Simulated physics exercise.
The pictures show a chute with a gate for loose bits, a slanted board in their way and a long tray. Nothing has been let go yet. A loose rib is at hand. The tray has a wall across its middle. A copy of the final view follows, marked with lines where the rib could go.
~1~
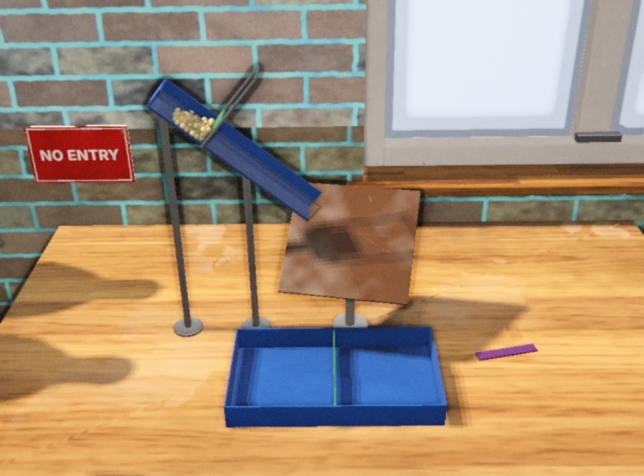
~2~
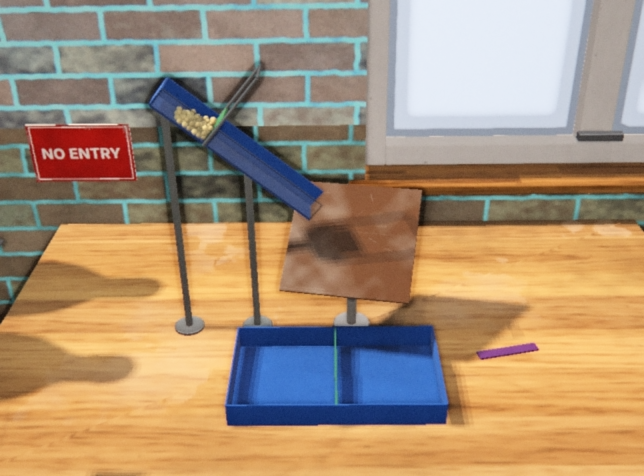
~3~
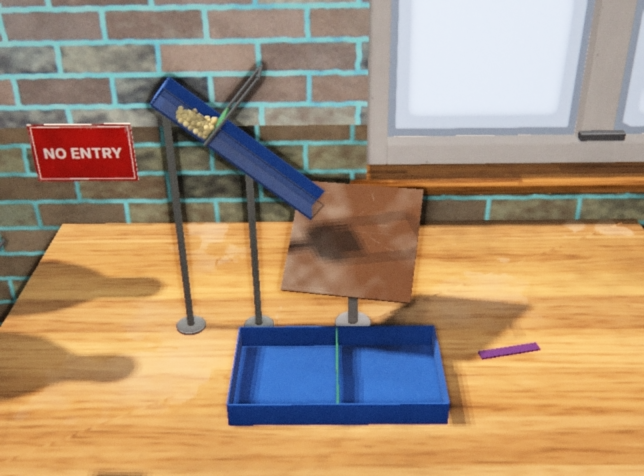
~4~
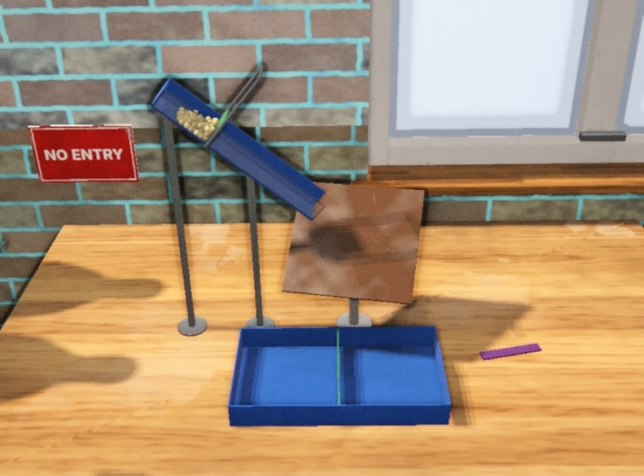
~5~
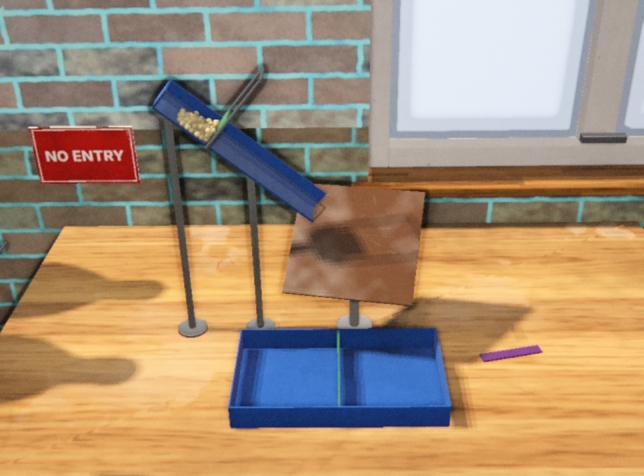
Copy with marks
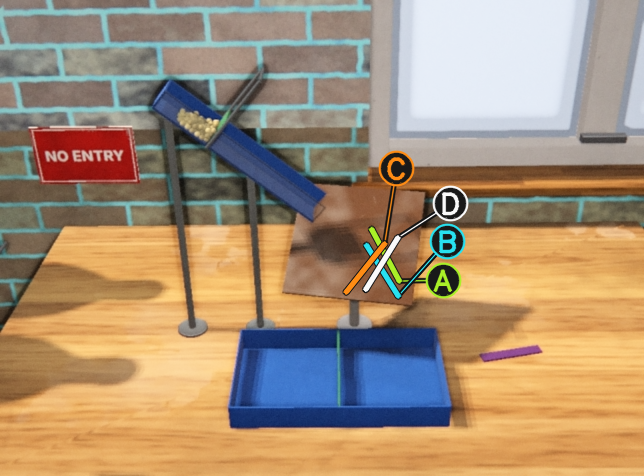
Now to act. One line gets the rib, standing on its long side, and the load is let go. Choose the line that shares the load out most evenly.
Best: D.
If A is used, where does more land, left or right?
Right.
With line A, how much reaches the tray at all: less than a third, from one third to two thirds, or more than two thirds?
Line A gives more than two thirds.
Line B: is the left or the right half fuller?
More lands on the right.
On the marked copy, line A from (371, 229) to (399, 281); line B from (366, 245) to (398, 296); line C from (384, 243) to (346, 292); line D from (397, 237) to (365, 289).
With A, of what is caught, a small share in the left half, all but a few in the right.
With B, of what is caught, a small share in the left half, the bulk in the right.
With C, of what is caught, all but a few in the left half, a small share in the right.
With D, of what is caught, close to half in the left half, close to half in the right.
